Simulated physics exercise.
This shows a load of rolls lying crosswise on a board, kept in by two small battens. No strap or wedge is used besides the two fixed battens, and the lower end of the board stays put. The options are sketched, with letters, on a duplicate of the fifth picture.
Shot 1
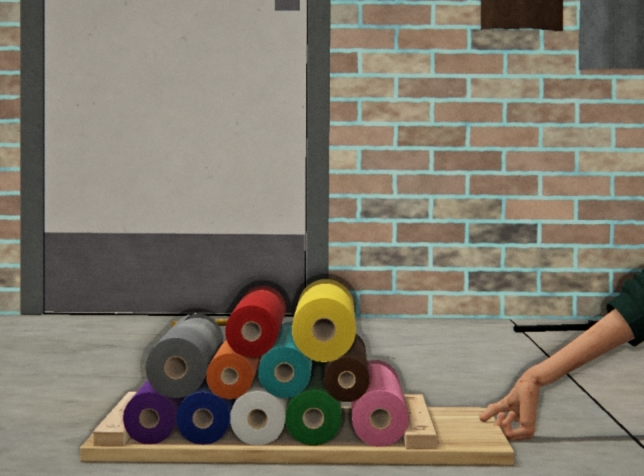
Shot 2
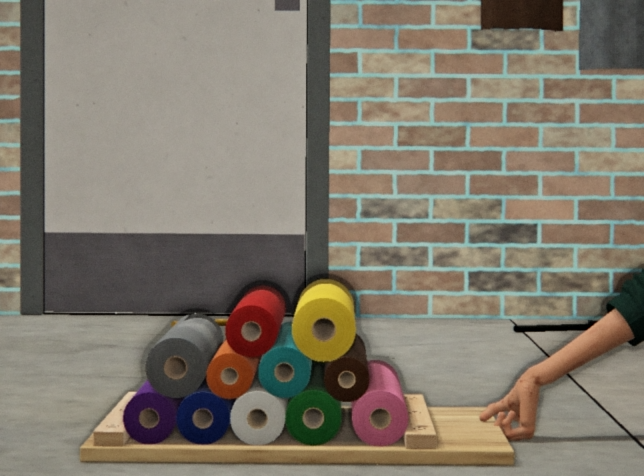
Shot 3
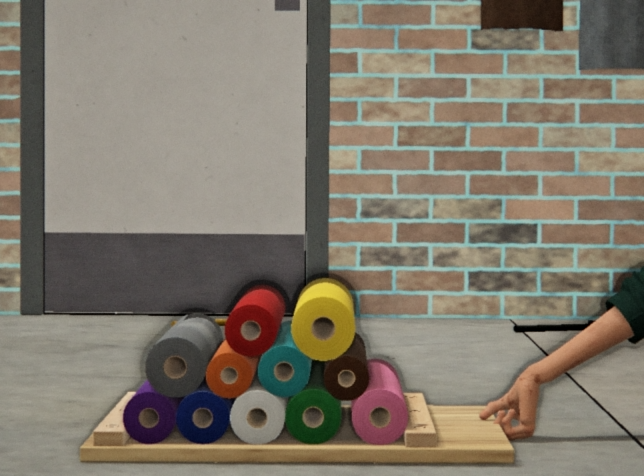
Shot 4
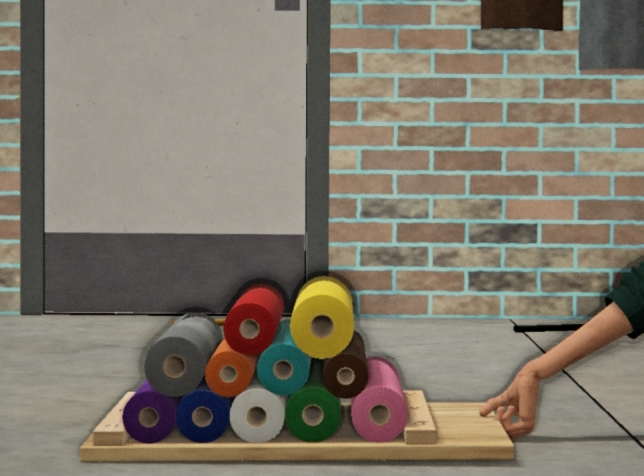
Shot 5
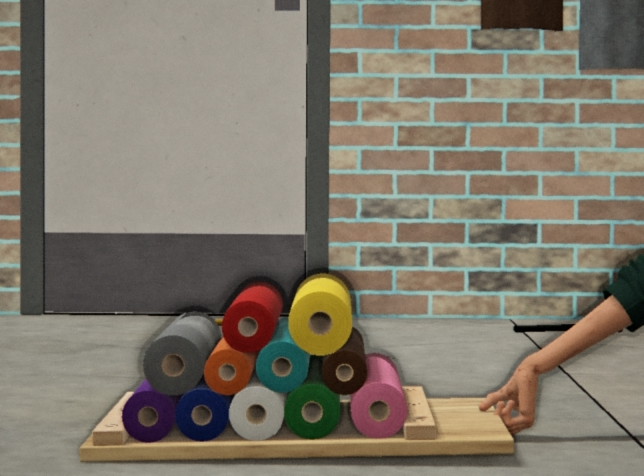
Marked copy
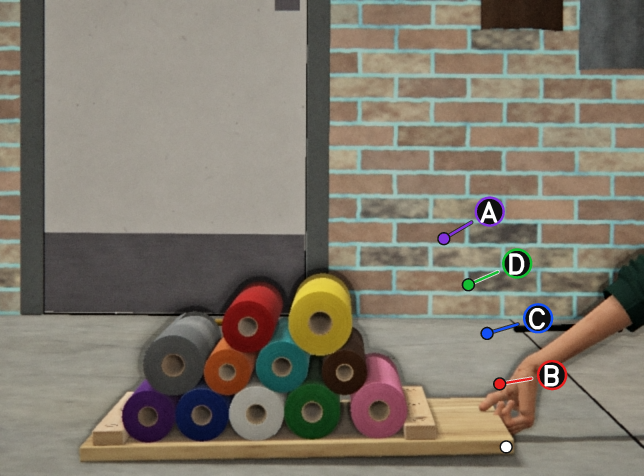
A hand at the right keeps its fingers on the end of a wooden board on the floor, where a stack of coloured rolls between two small battens shifts very slightly left, with almost no other visible movement.
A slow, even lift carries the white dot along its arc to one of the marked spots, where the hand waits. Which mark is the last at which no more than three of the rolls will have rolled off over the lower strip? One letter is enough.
D is the limit.
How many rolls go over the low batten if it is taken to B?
It comes to none.
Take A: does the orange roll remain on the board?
No, with A.
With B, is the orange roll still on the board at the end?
The orange roll: Yes.
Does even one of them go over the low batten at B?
No.
On the marked copy, A at (444, 239); B at (500, 384); C at (487, 334); D at (468, 285); the white dot at (506, 447).
Following D. Soon after the start, board at 15°.
Later, board at 24°.
In the end, board at 24°, none over the low batten.
As for the rest, A six over the low batten; B none over the low batten; C none over the low batten.
